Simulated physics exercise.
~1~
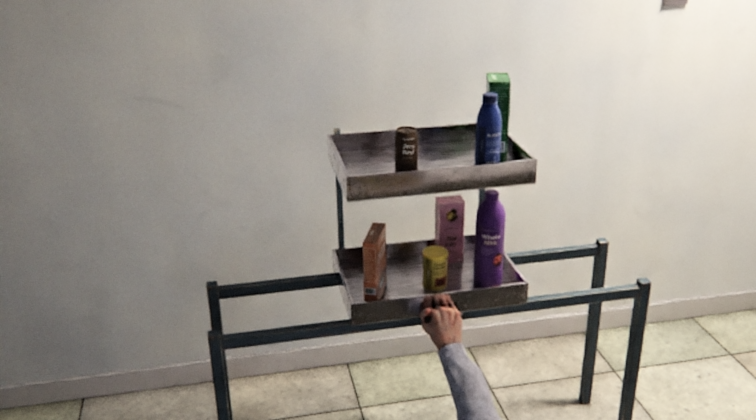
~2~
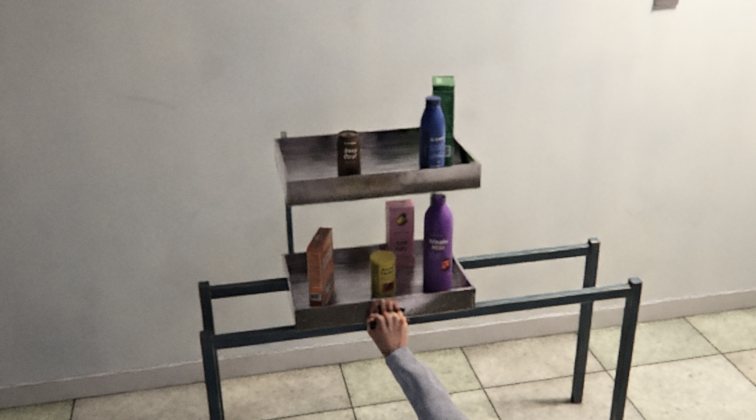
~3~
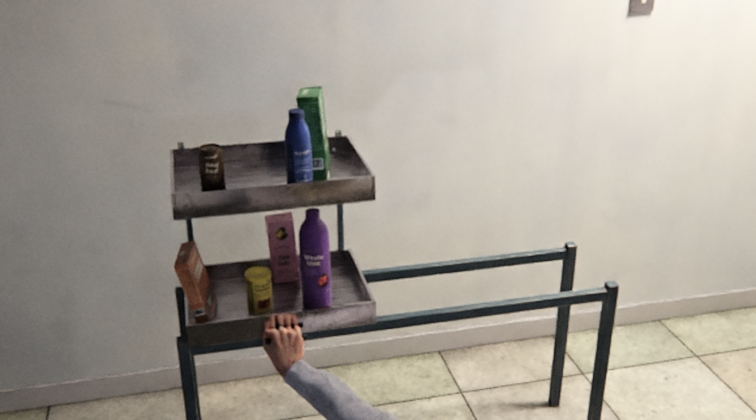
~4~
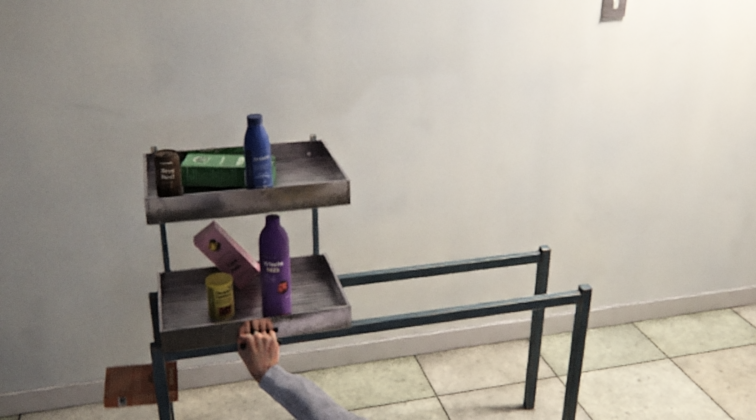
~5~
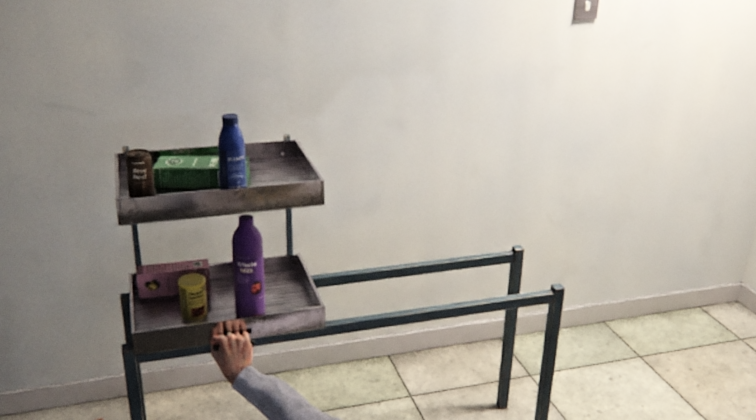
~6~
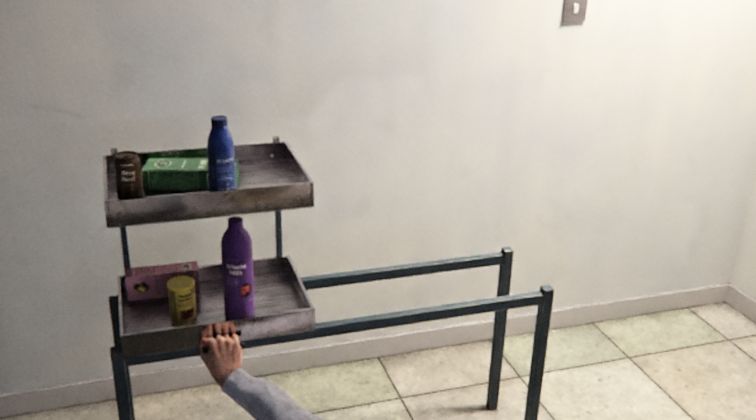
On a two-tiered metal shelf against a pale wall, a hand slid the trays left until the orange packet fell off the left end and the green packet and pink carton toppled, while the bottles, brown can and yellow tin stayed upright.
